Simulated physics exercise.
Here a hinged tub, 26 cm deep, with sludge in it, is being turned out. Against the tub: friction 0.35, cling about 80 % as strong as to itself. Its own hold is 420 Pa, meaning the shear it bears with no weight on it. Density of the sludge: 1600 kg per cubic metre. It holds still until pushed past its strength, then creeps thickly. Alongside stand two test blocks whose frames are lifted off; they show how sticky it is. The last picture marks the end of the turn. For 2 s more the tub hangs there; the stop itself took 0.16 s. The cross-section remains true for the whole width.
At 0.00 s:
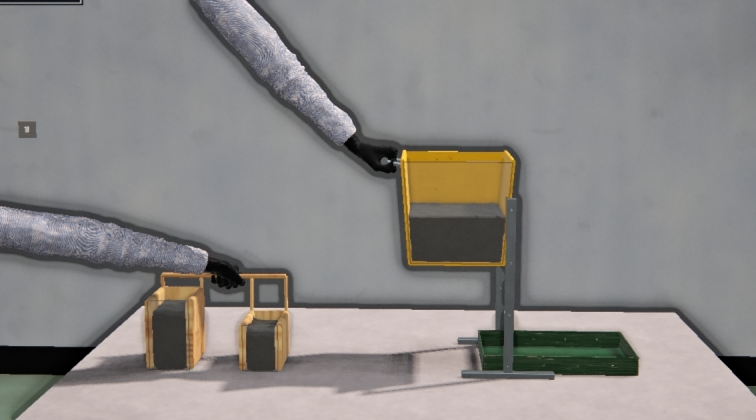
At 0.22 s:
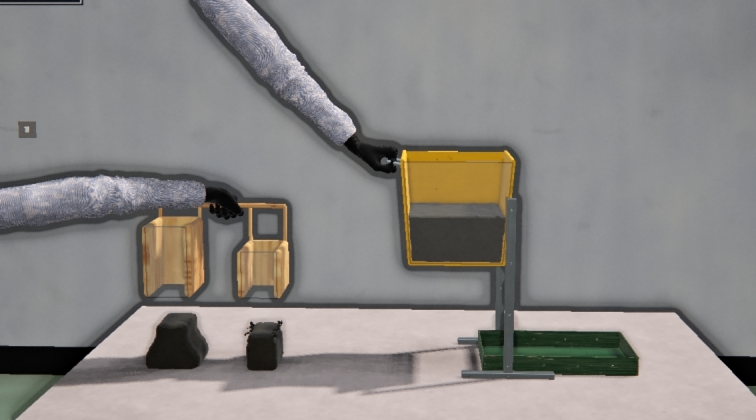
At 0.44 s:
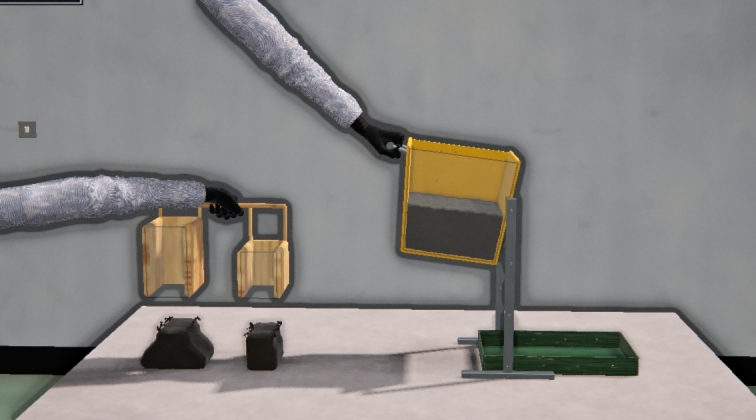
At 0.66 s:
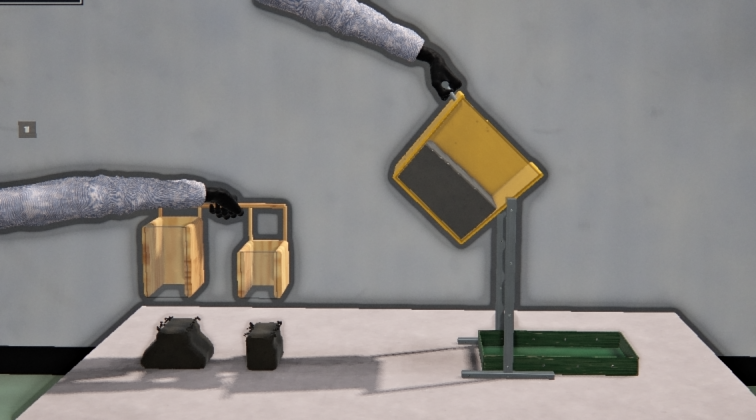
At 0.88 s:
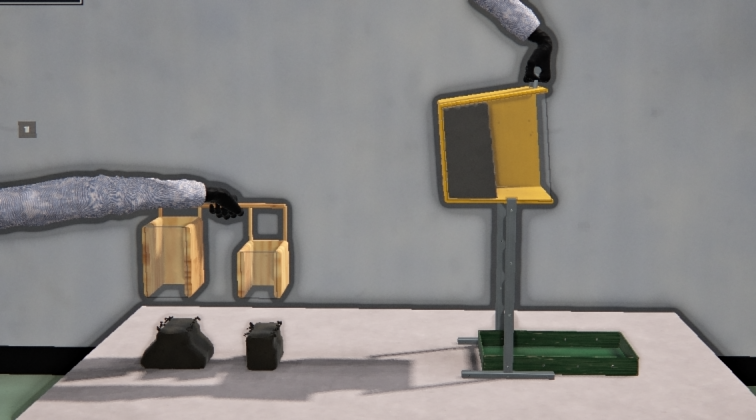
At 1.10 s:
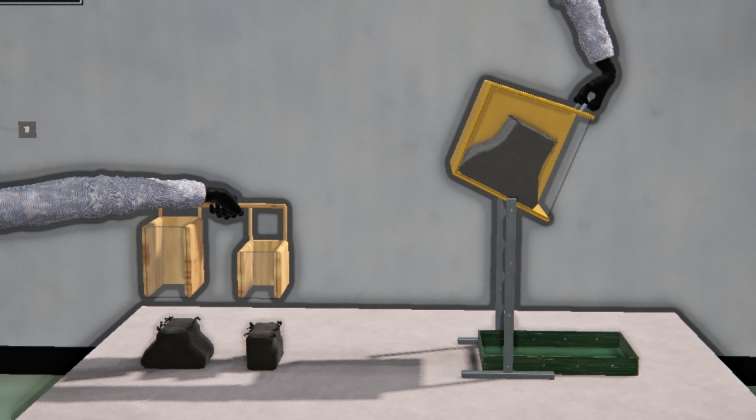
The video shows a gloved hand lifting wooden casings off two dark blocks, the left one sagging more, before another hand tilts a yellow tub rightward above a green tray, and the dark mass inside slumps toward its opening.
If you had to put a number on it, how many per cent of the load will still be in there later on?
My estimate is close to 0 per cent.
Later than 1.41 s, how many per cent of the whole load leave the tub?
About 18 percent.
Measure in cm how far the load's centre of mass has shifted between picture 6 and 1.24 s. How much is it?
Looks like around 13 cm to me.
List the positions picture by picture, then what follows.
Handle-side rim at (404, 161), tilt 0 degrees; highest point of the sludge at (492, 217); test blocks 16 cm, 10 cm high (left to right), in the first picture.
Handle-side rim at (404, 161), tilt 0 degrees; highest point of the sludge at (492, 217); test blocks 12 cm, 9.8 cm high (left to right), in the second picture.
Handle-side rim at (411, 148), tilt 7 degrees; highest point of the sludge at (413, 205); test blocks 11 cm, 9.8 cm high (left to right), in the third picture.
Handle-side rim at (464, 98), tilt 44 degrees; highest point of the sludge at (429, 146); test blocks 11 cm, 9.8 cm high (left to right), in the fourth picture.
Handle-side rim at (546, 93), tilt 86 degrees; highest point of the sludge at (483, 104); test blocks 11 cm, 9.8 cm high (left to right), in the fifth picture.
Handle-side rim at (592, 119), tilt 112 degrees; highest point of the sludge at (521, 123); test blocks 11 cm, 9.8 cm high (left to right), in the sixth picture.
By 1.24 s, the tub is at 112 degrees and holds 54 %.
By 1.41 s, the tub is at 112 degrees and holds 19 %.
By 1.58 s, the tub is at 112 degrees and holds 0 %.
By 1.75 s, the tub is at 112 degrees and holds 0 %.
By 3.10 s, at the end, the tub is at 112 degrees and holds 0 %.
